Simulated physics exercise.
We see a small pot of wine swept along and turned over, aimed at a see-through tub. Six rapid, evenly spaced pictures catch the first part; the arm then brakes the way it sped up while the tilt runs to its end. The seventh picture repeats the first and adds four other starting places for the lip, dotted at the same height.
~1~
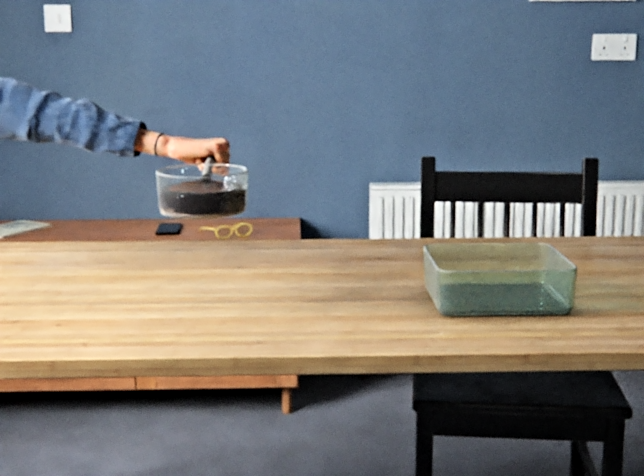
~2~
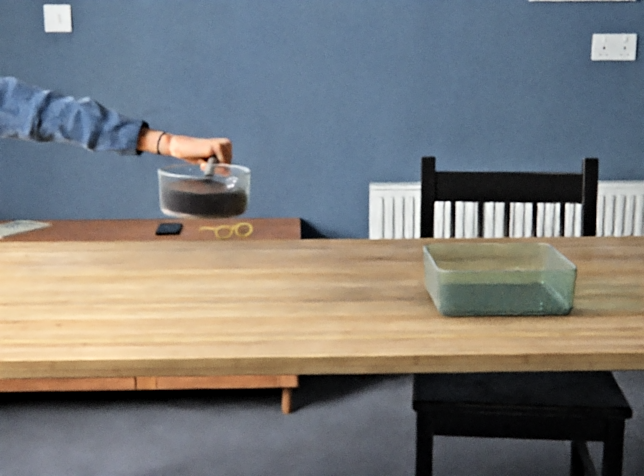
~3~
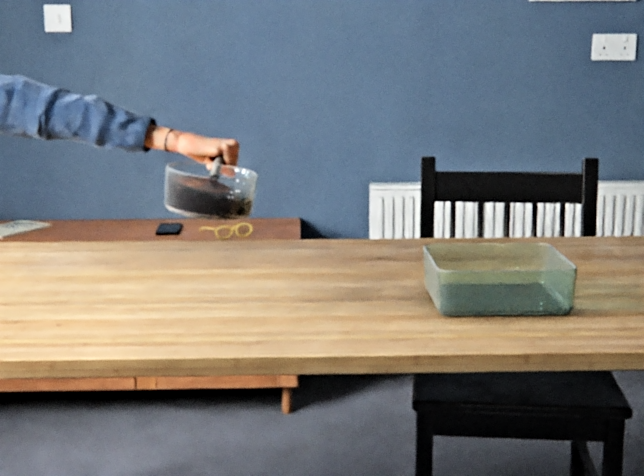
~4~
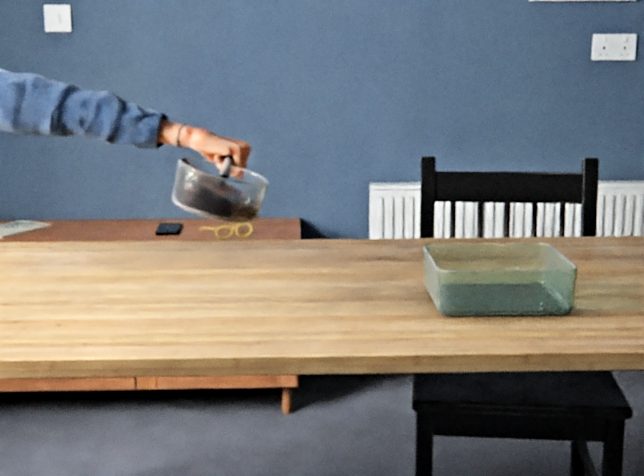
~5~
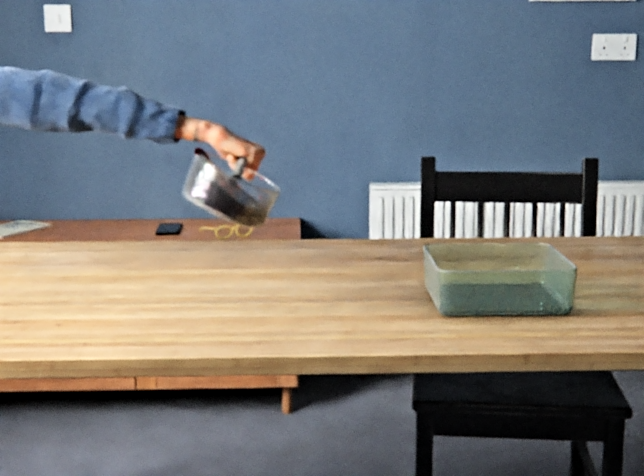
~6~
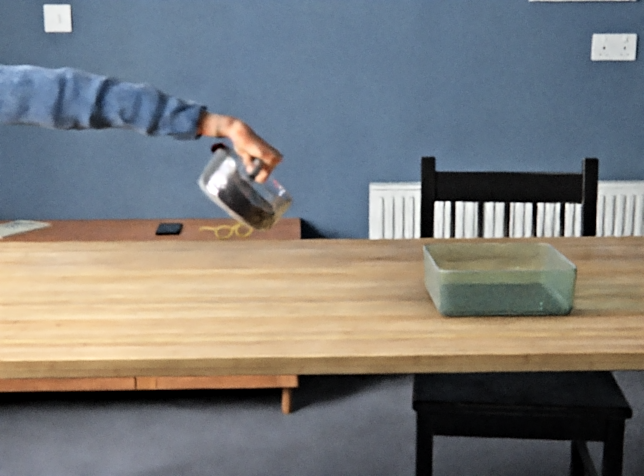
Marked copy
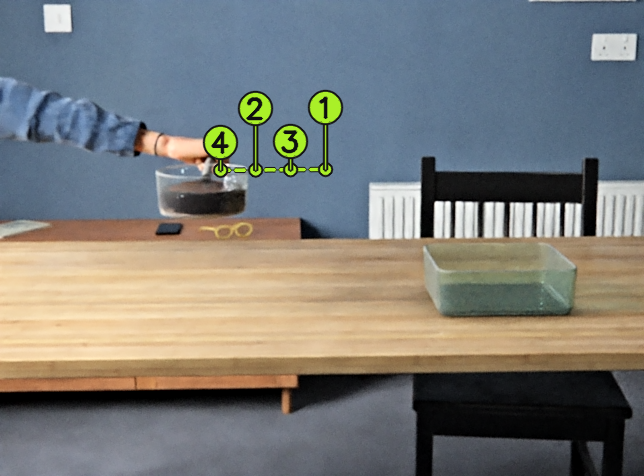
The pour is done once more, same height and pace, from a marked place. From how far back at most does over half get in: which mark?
3 will do.
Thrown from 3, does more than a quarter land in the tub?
Yes, it does.
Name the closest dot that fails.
That would be 2.
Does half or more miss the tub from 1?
No, not at all.
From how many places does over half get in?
Two of the four.
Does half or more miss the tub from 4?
Yes, it does.
In lime, 1 at (325, 169); 2 at (255, 170); 3 at (290, 169); 4 at (220, 170).
With 1, about 67 % lands in the tub, 7 % falls short and 26 % goes beside or beyond.
With 2, about 21 % lands in the tub, 72 % falls short and 7 % goes beside or beyond.
With 3, about 63 % lands in the tub, 11 % falls short and 26 % goes beside or beyond.
With 4, about 0 % lands in the tub, 95 % falls short and 5 % goes beside or beyond.
